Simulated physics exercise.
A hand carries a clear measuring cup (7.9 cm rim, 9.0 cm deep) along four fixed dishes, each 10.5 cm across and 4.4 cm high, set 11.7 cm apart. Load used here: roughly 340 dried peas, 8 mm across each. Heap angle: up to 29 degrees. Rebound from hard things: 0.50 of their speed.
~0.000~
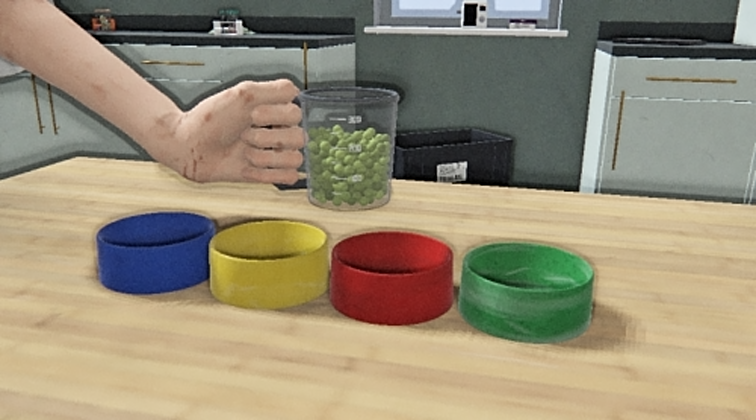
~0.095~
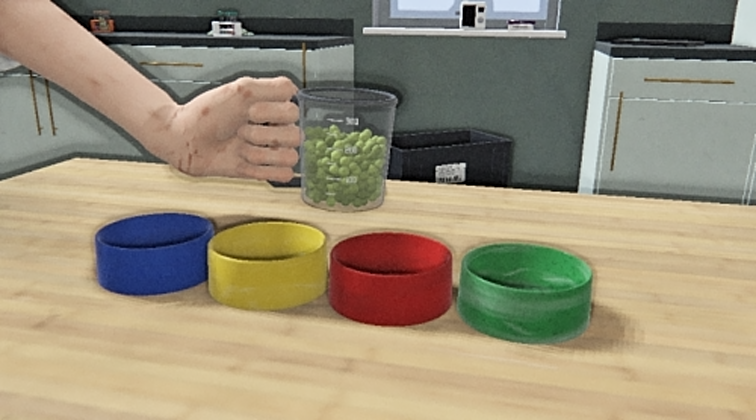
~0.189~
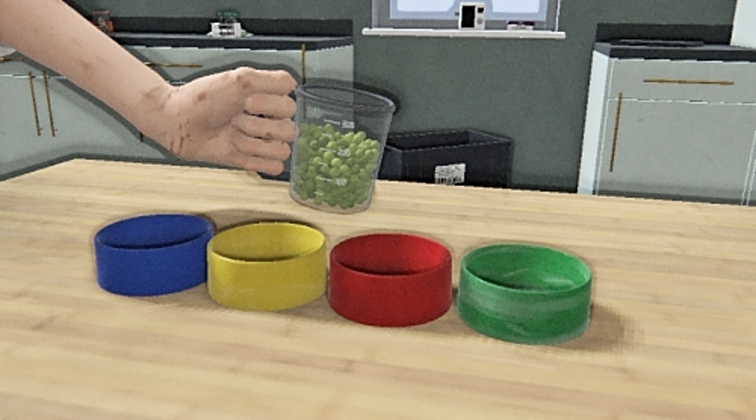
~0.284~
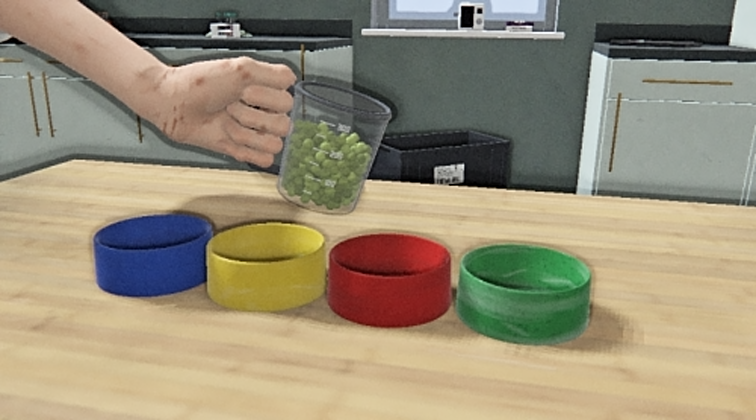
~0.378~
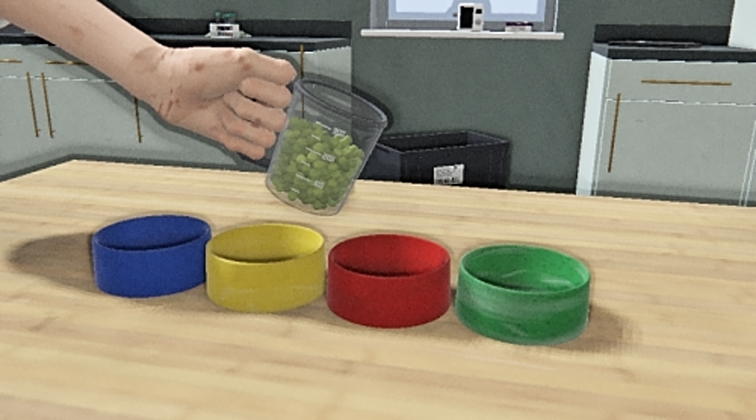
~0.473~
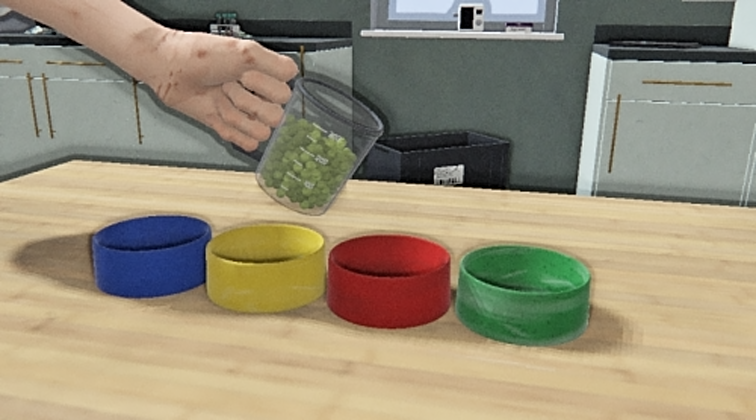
To begin with, a hand at the left holds a clear measuring cup of green peas upright above a row of blue, yellow, red and green dishes on a wooden table. The hand then tilts the cup steadily rightward while drifting slightly left, and the peas stay inside, leaning with it.
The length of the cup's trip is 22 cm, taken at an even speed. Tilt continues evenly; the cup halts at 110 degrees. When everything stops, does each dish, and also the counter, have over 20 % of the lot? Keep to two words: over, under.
Red: Under, blue: Under, green: Under, yellow: Over, counter: Under.
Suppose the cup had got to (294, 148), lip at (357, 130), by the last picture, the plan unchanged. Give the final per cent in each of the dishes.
Red 0; blue 30; green 0; yellow 60.
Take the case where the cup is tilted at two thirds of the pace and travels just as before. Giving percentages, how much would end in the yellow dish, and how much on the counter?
In that case the yellow dish gets 100 and the counter gets 0.
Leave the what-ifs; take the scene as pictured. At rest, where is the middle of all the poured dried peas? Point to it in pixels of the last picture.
Centre at rest: Approx. (278, 270) px.
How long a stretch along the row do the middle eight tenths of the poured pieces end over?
Close to 6 centimetres along the dishes.
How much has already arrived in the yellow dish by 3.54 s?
90 % so far.
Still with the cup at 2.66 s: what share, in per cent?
Somewhere close to 0 percent.
Then, at 1.79 s, tilt 110 degrees; cup holds 30 %, yellow 60 %.
Then, at 2.66 s, tilt 110 degrees; cup holds 0 %, yellow 90 %.
After 3.54 s, tilt 110 degrees; cup holds 0 %, yellow 90 %.
At rest (3.8 s), red 0 %, blue 0 %, green 0 %, yellow 90 %, counter 10 %.
